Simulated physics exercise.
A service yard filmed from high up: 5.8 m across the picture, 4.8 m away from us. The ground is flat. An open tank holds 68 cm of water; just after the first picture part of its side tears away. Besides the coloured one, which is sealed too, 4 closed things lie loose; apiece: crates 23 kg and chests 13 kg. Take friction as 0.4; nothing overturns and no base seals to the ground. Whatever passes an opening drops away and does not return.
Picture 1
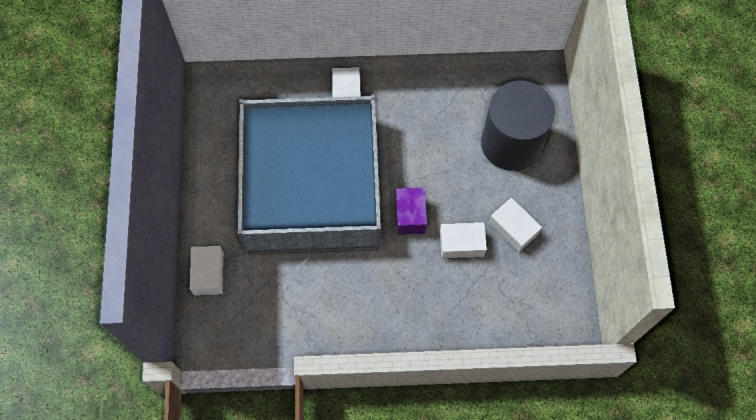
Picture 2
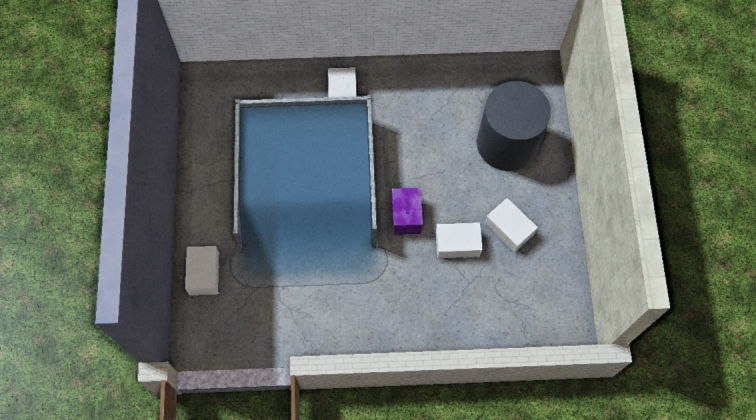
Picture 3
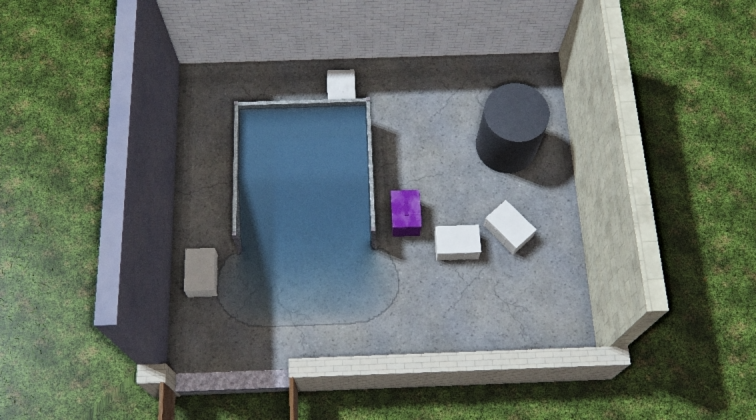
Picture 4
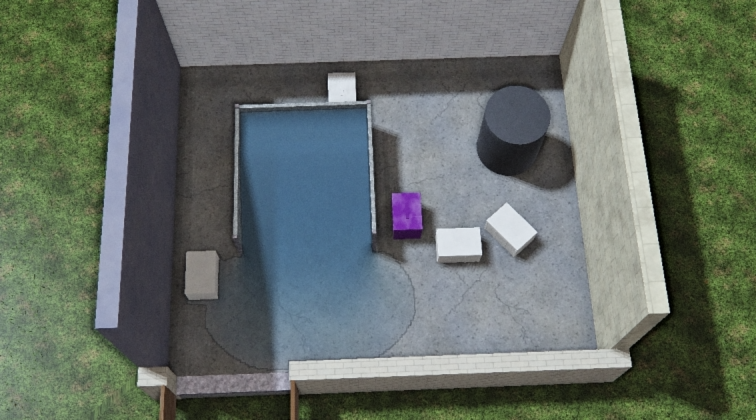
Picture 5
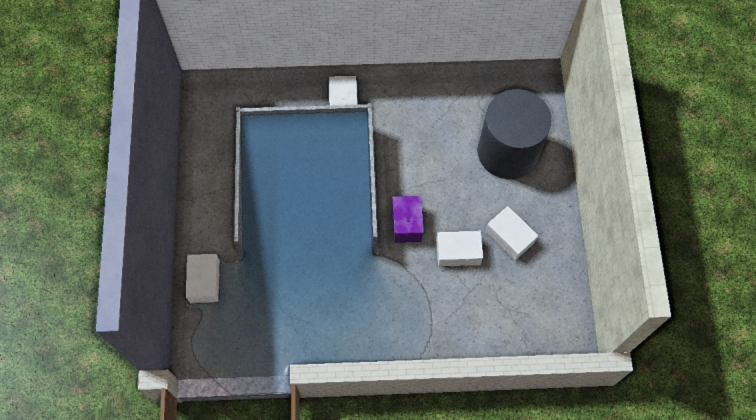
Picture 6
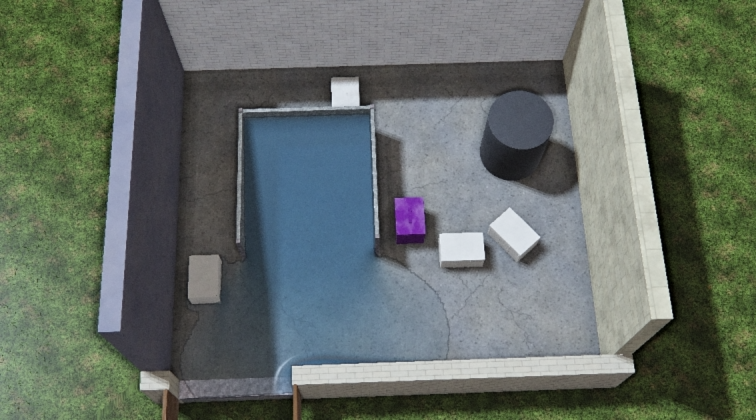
A walled yard with a grey paved floor and grass outside is seen from high above, the view shifting very slightly. A rectangular tank of blue water stands left of centre, with a dark grey cylinder at right, a purple box beside the tank and four pale boxes around it. The tank's near side opens and water spreads across the floor to the front wall and its gap, while the boxes stay put.
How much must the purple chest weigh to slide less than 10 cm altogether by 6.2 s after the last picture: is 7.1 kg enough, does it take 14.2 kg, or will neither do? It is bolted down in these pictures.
I expect that only the higher weight holds it.
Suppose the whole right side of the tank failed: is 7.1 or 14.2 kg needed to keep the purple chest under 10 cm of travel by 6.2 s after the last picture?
Then neither load is enough.
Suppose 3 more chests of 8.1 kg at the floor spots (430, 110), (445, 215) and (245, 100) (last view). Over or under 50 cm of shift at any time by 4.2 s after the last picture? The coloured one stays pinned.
In turn: Under, less, short of it.
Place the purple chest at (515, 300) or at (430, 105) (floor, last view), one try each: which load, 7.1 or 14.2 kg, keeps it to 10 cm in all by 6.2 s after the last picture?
In turn: Neither holds; neither holds.
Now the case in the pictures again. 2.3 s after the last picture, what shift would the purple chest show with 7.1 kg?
About 0 cm.
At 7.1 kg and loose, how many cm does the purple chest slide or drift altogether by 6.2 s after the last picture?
Some 50 cm in all.
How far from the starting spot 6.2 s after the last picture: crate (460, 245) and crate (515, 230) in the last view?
In that order: 5 cm, 50 cm.
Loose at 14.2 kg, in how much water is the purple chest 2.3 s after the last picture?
Roughly 0 cm.
Then, 0.6 s after the last picture the purple chest would be 0 cm from its start with 7.1 kg and 0 cm from its start with 14.2 kg; 0 cm of water round it then.
Then, 2.3 s after the last picture the purple chest would be 0 cm from its start with 7.1 kg and 0 cm from its start with 14.2 kg; 0 cm of water round it then.
Then, 4.2 s after the last picture the purple chest would be 0 cm from its start with 7.1 kg and 0 cm from its start with 14.2 kg; 2 cm of water round it then.
Then, 6.2 s after the last picture the purple chest would be 32 cm from its start with 7.1 kg and 0 cm from its start with 14.2 kg; 4 cm of water round it then.
